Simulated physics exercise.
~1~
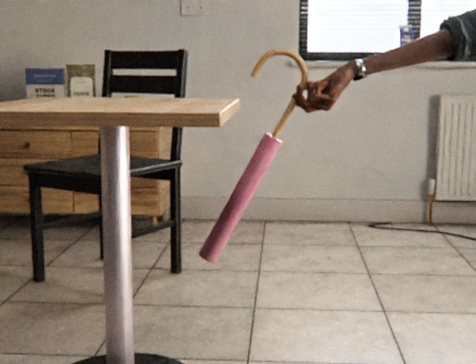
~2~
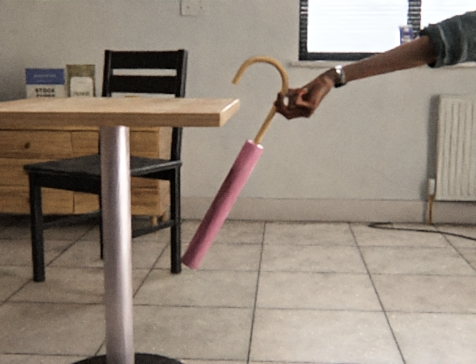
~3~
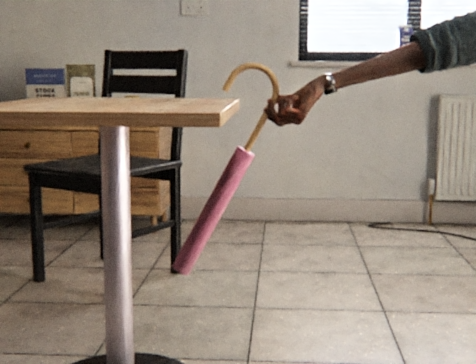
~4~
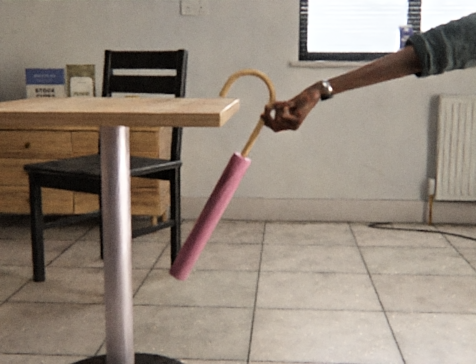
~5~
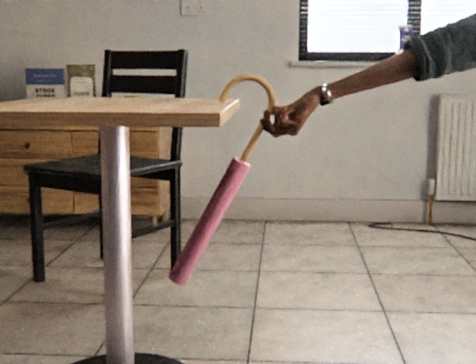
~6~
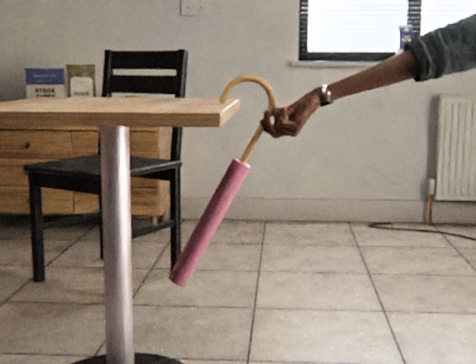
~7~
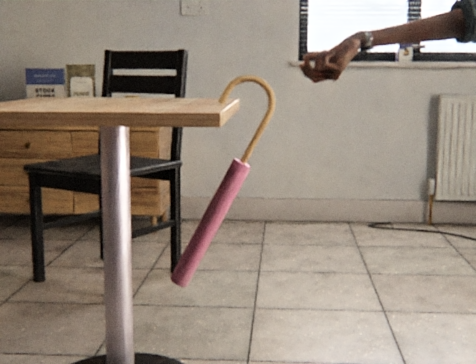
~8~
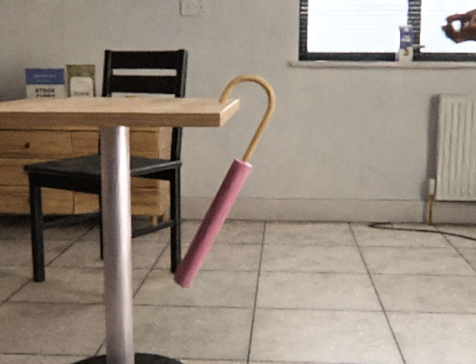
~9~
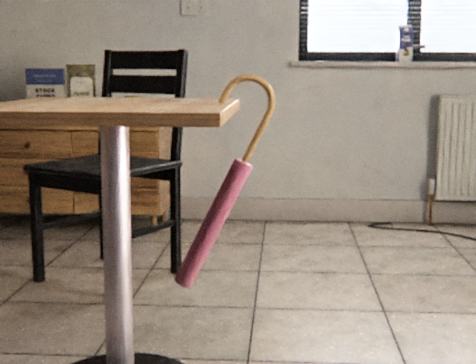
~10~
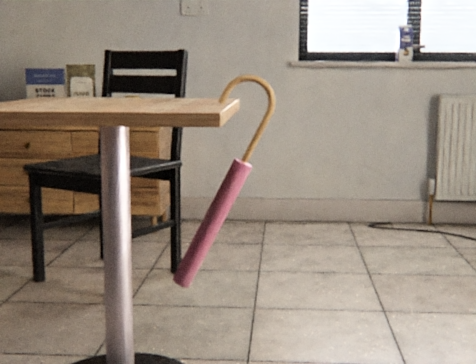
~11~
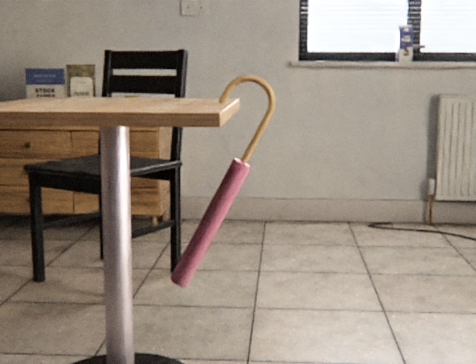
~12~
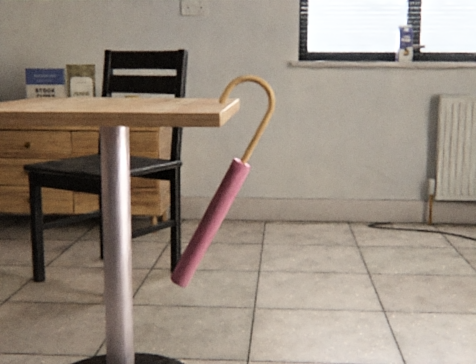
Pink umbrella being hooked by its curved handle onto a wooden table edge by a hand, which withdraws, leaving it hanging.
